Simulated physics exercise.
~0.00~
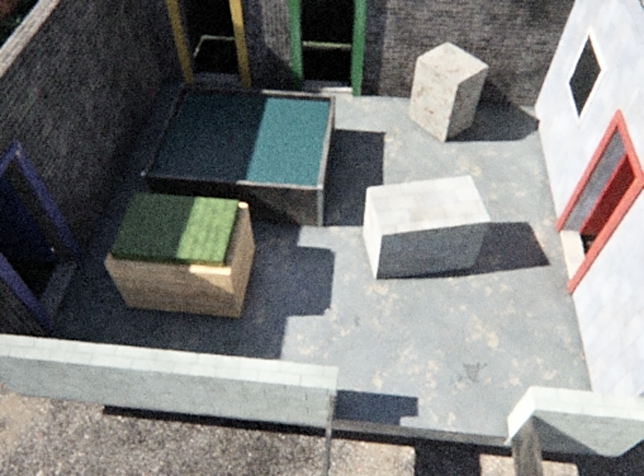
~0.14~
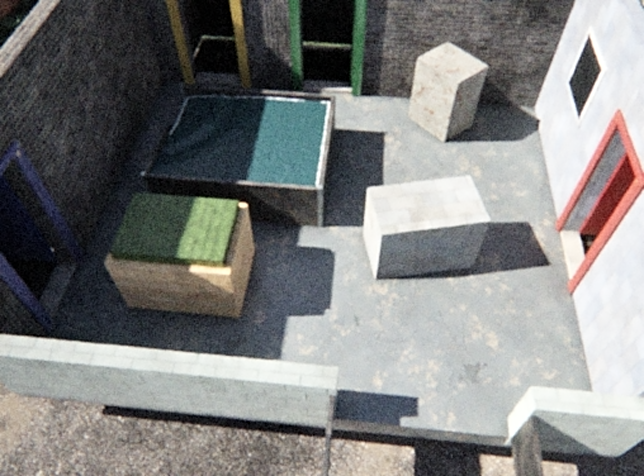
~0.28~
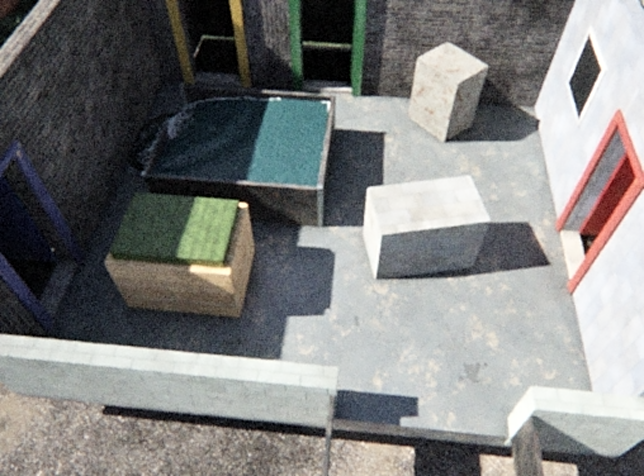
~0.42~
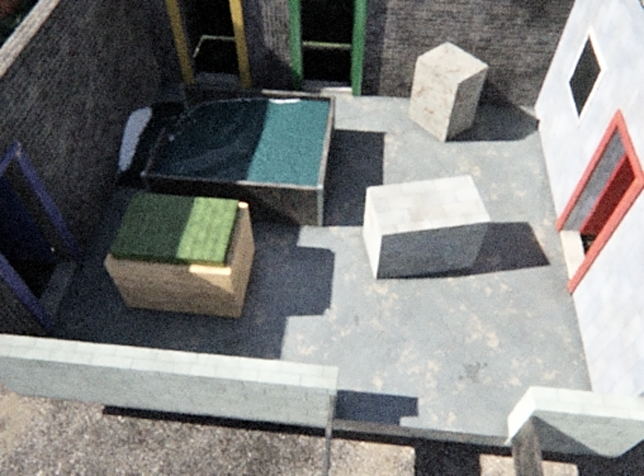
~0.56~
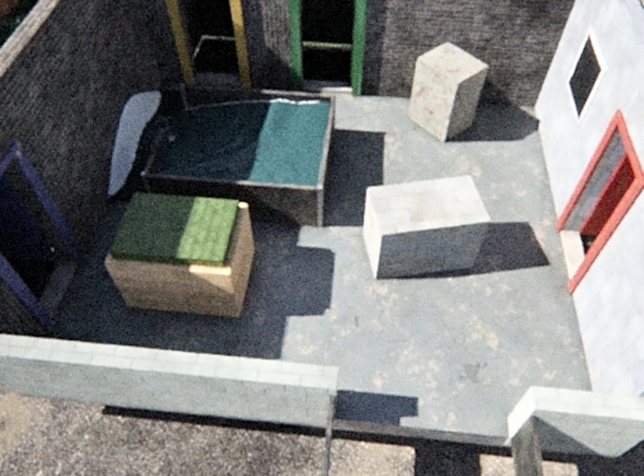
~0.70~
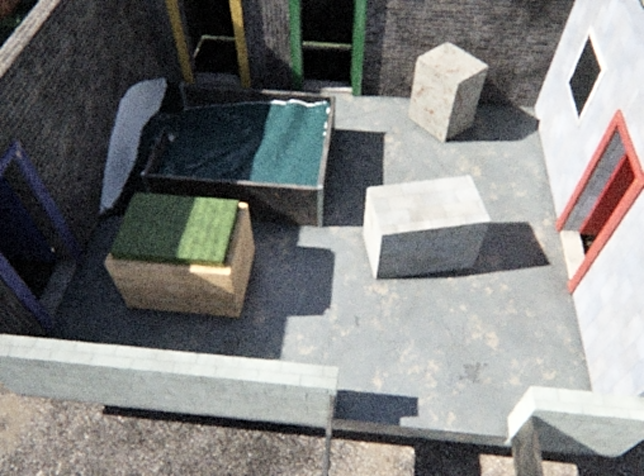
Water poured out of the left end of the open tank in the walled yard and spread in a pale sheet by the brick wall, while the surface inside sank from the left.
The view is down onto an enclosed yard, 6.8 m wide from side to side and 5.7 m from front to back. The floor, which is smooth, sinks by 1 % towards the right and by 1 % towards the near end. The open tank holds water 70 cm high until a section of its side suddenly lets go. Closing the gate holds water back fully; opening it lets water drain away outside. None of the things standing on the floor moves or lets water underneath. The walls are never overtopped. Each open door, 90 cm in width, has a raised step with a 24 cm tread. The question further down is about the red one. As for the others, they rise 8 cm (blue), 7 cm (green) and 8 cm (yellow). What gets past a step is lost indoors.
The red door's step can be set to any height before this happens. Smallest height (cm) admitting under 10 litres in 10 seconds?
Roughly 11.5 cm.
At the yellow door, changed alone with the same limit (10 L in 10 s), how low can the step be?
Roughly 28 cm at the yellow door.
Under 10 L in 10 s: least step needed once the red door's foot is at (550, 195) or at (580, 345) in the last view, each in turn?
In turn: Roughly 7.0 cm, roughly 14.0 cm.
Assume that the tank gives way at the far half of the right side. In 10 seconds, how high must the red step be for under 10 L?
About 23 centimetres.
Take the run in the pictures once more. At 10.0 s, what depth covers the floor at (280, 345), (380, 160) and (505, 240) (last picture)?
Around 3 cm, 4 cm and 11 cm.
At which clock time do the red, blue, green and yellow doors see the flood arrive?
Arrives: Red 4.0 s / blue 1.1 s / green 1.6 s / yellow 1.1 s.
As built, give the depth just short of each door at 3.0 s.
Depths in cm: Red 0, blue 7, green 5, yellow 20.
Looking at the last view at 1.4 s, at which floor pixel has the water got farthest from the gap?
The tip of the flood lies near (51, 327).
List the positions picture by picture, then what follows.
The open tank at (246, 137) is whole and still, 70 cm deep; the red door at (593, 211) is dry, in the first picture.
Water pours out at (182, 131) and has run 0.4 m, to a hidden place; about 9 cm deep outside, 70 cm at the back, in the second picture.
The gap is at (182, 134), the front 0.8 m out at (131, 152); the back of the open tank holds 70 cm, in the third picture.
The gap is at (182, 135), the front 0.9 m out at (118, 178); the back of the open tank holds 70 cm, in the fourth picture.
The front is at (108, 201), 1.2 m from the gap at (183, 135); 1.7 m2 of floor is wet, 70 cm left at the back, in the fifth picture.
Water pours out at (182, 135) and has run 1.4 m, to (101, 216); about 15 cm deep outside, 70 cm at the back; 6.1 m in a straight line remain to the red door at (593, 211), in the sixth picture.
After 1.4 s water covers 15 % of the floor, deepest (60 cm) near (161, 84); it has not reached the red door.
After 3.0 s water covers 45 % of the floor, deepest (38 cm) near (161, 84); it has not reached the red door.
After 10.0 s water covers 95 % of the floor, deepest (14 cm) near (589, 425); 11 cm at the red door, 94 litres in over its 6 cm step.
At the red door as built, the water arrived by 4.3 s and peaked near 13 cm at 8.8 s.
With a step of 10 cm, 22 litres would have come in within the 10 s; with 13.5 cm, 1 litre. So under 10 litres takes about 11.5 cm.
